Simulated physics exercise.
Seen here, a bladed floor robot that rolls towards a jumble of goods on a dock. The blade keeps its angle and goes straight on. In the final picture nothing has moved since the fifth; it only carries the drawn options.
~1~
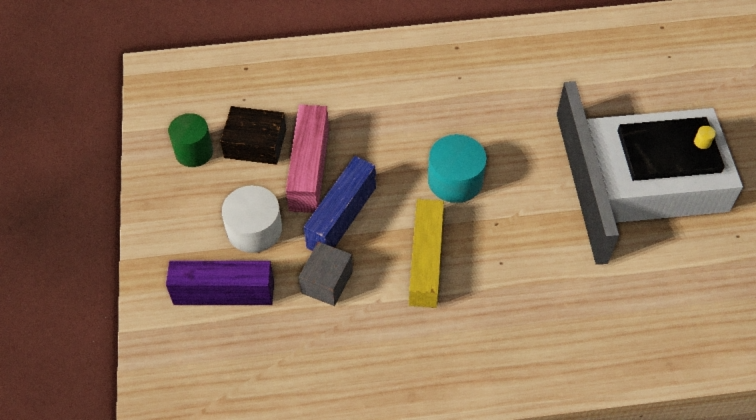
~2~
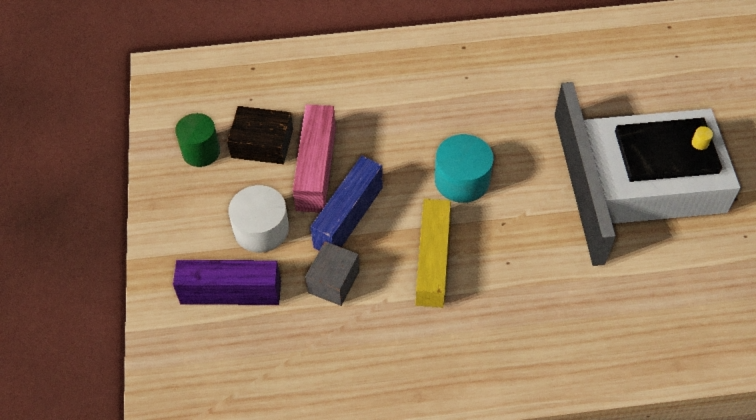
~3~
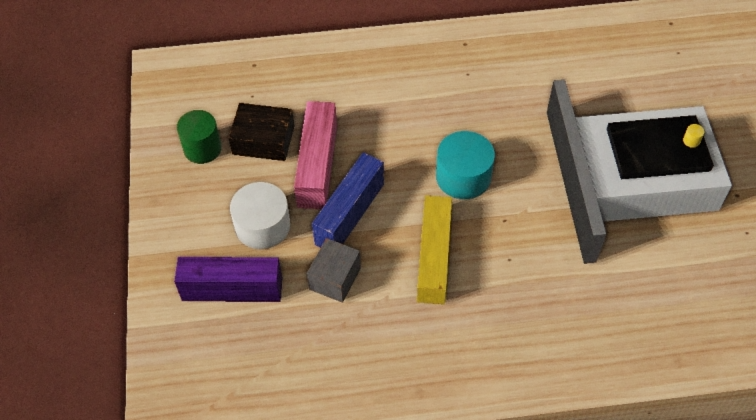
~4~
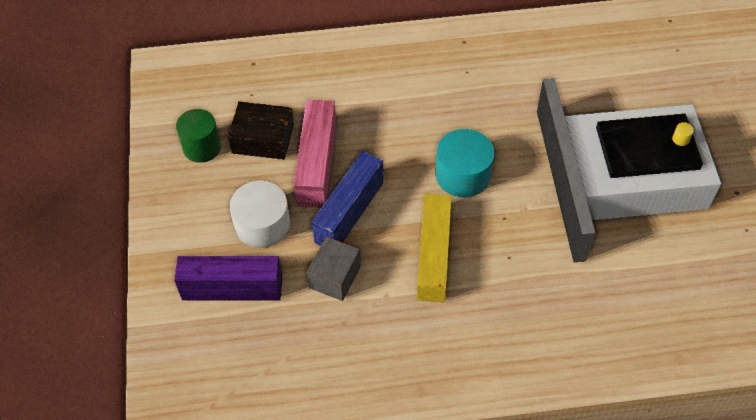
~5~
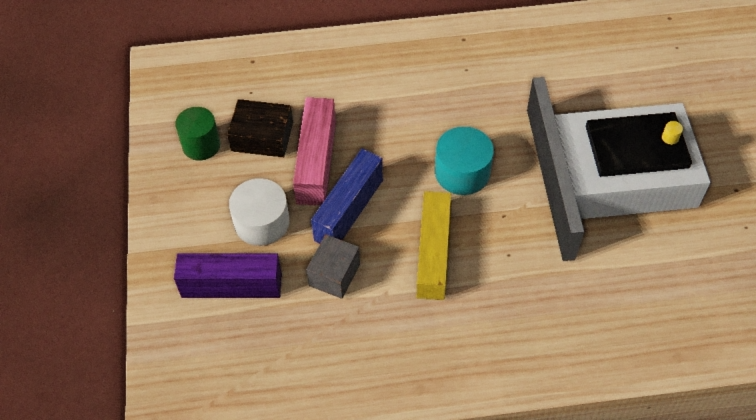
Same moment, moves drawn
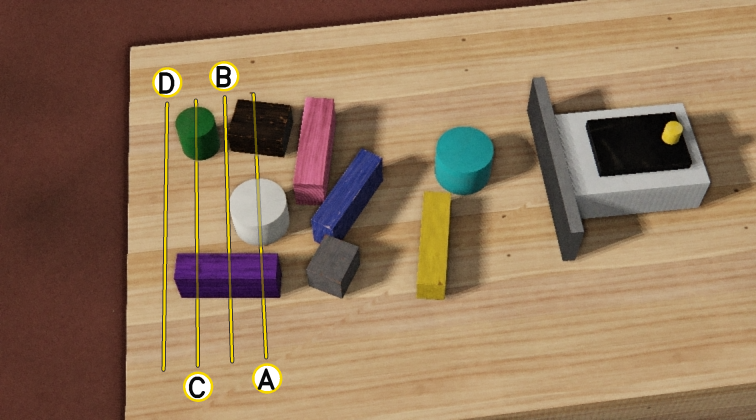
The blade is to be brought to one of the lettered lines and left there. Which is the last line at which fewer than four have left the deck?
C is the last line within the limit.
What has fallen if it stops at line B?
The purple stick goes over.
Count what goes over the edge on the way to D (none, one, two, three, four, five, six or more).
In all, five.
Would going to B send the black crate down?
No.
On the marked copy, A at (259, 215); B at (228, 218); C at (197, 222); D at (165, 225).
Following C. Soon after the start, robot (502, 158); yellow bar (414, 247); blue bar (338, 199).
Later, robot (372, 173); purple stick (181, 287); white canister (198, 234).
In the end, robot (271, 184); purple stick over the edge; white canister over the edge; two fallen.
As for the rest, A is within the limit but short; B is within the limit but short; D drops five.
